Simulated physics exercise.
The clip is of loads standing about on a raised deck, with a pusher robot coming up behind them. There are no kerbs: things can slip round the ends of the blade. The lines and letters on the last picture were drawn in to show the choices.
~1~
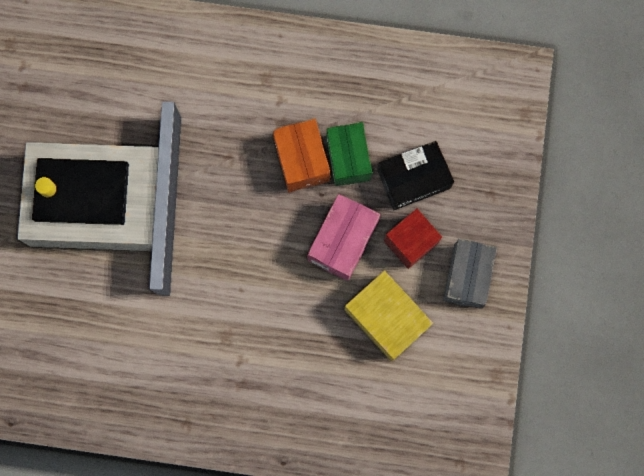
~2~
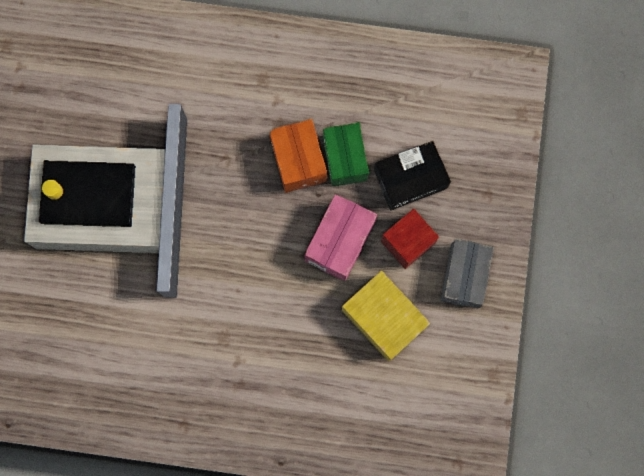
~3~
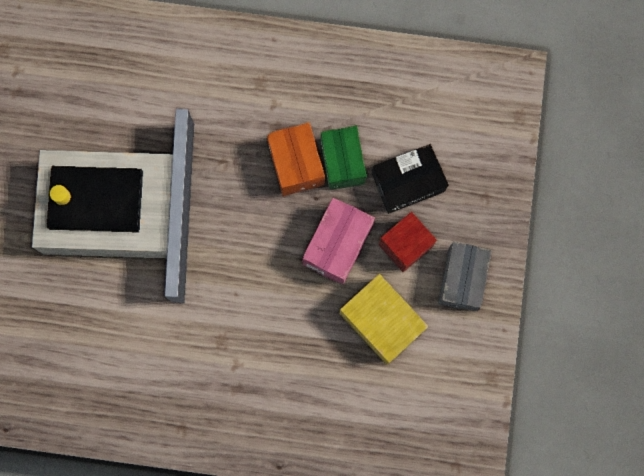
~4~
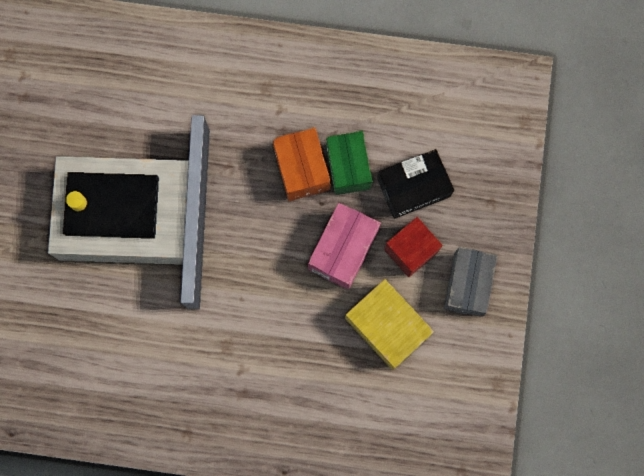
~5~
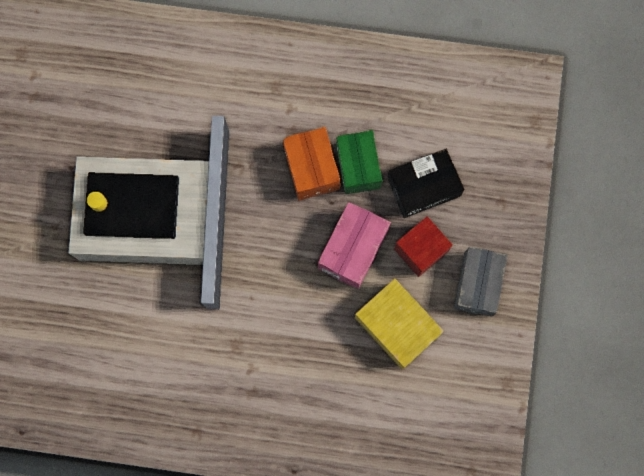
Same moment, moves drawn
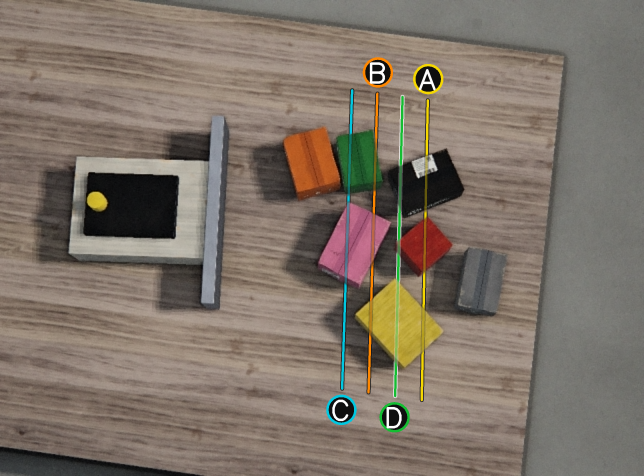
In this clip, a pusher robot with a wide grey front blade moves slowly right across a wood-grained deck toward a cluster of seven coloured boxes and crates, narrowing the gap while the loads stay in the same arrangement.
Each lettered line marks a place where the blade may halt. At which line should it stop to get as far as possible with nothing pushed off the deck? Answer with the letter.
Line A.
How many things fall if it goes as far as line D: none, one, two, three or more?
In all, none.
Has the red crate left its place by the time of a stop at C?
No.
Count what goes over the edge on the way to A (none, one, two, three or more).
The count is none.
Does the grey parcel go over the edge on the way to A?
No.
On the marked copy, A at (425, 246); B at (373, 239); C at (347, 235); D at (399, 242).
With A. Early on, robot (215, 216); green box (363, 164); orange box (322, 167).
Further on, robot (291, 226); black parcel (488, 202); red crate (446, 248).
At the end, robot (348, 233); black parcel (542, 212); grey parcel (511, 297); nothing has fallen.
As for the rest, B is safe but short; C is safe but short; D is safe but short.
